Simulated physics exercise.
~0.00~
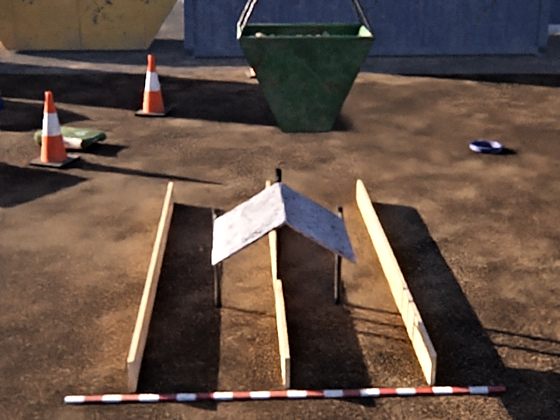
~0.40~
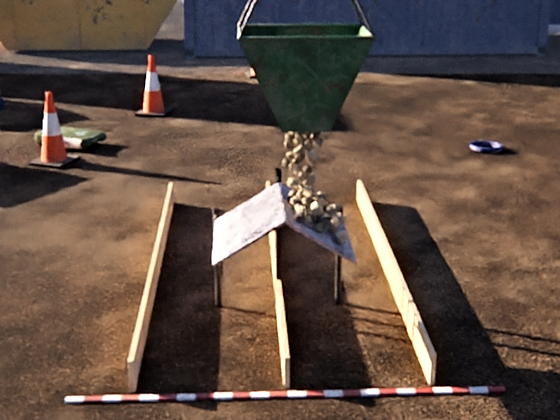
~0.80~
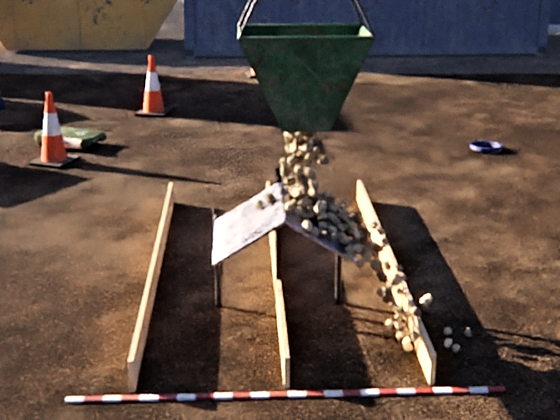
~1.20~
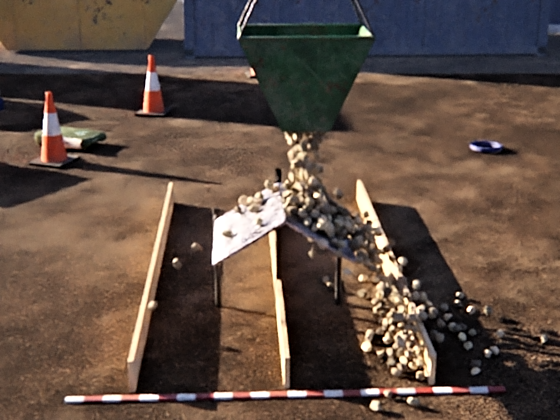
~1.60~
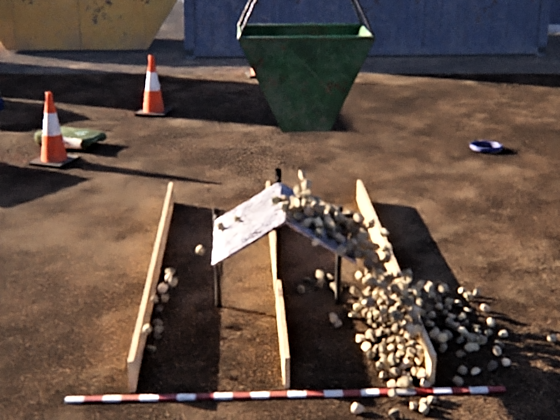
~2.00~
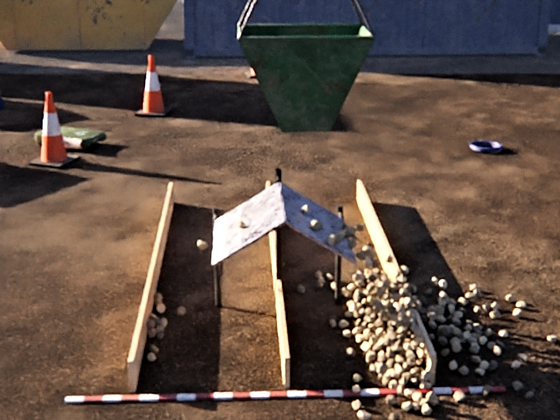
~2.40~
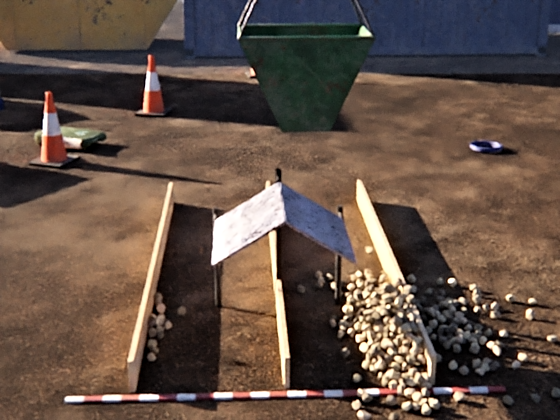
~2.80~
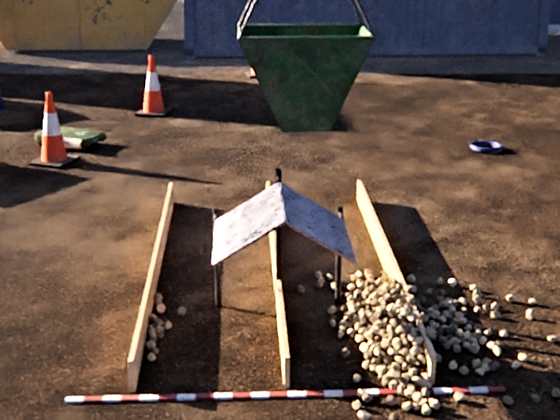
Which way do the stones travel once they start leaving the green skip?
The stones move down, falling from the skip onto the sloped cover and then to the ground.
